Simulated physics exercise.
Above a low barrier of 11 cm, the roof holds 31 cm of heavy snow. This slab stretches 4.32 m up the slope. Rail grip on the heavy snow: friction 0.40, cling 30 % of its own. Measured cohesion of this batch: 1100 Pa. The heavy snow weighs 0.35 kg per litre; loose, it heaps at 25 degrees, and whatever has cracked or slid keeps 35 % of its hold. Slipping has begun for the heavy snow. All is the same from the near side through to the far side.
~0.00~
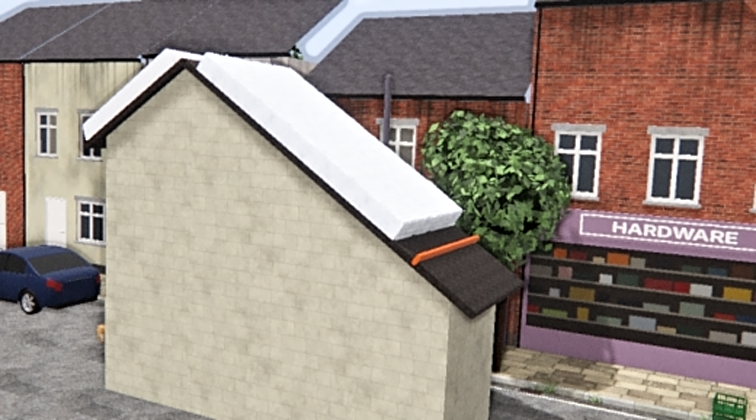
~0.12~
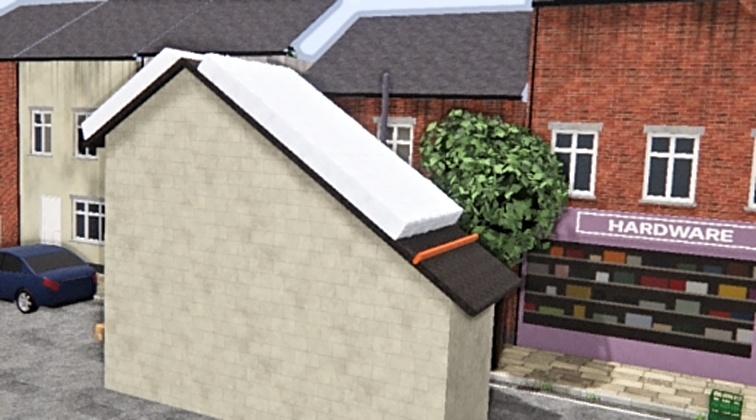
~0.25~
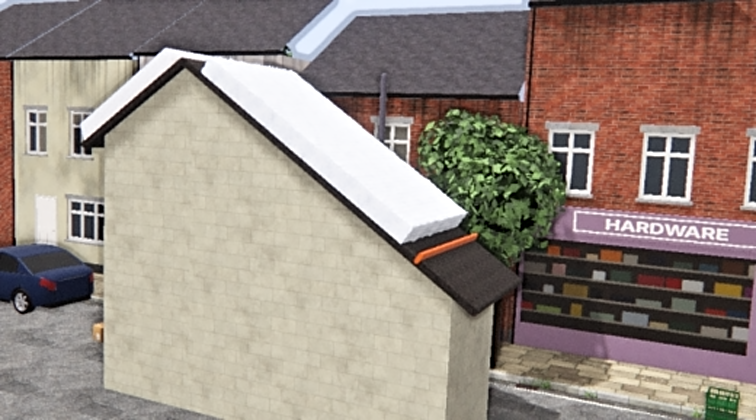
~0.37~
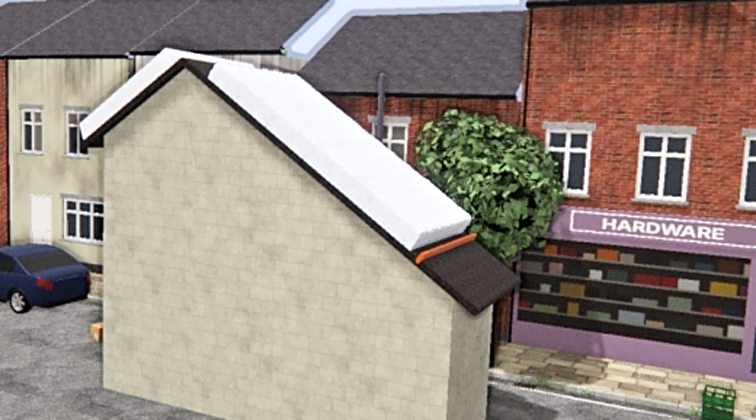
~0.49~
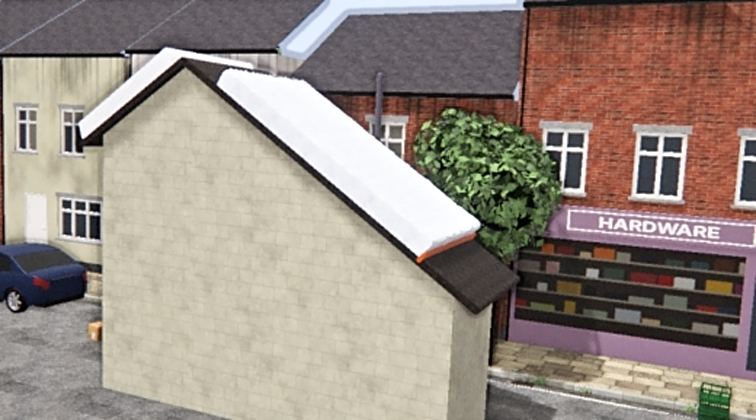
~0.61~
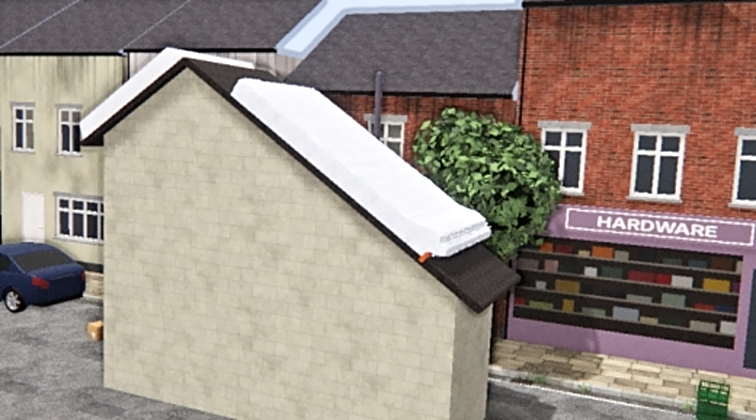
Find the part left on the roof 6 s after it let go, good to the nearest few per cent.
Near 20 per cent.
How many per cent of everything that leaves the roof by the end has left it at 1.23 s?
About 20 out of 100.
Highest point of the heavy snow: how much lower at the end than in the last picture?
Looks like something near 1.8 m to me.
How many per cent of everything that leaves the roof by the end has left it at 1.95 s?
Roughly 80 per cent.
By 1.23 s, 82 % of the snow is on the roof.
By 1.95 s, 38 % of the snow is on the roof.
By 2.68 s, 23 % of the snow is on the roof.
By 3.40 s, 20 % of the snow is on the roof.
By 6.00 s, at the end, 20 % of the snow is on the roof.
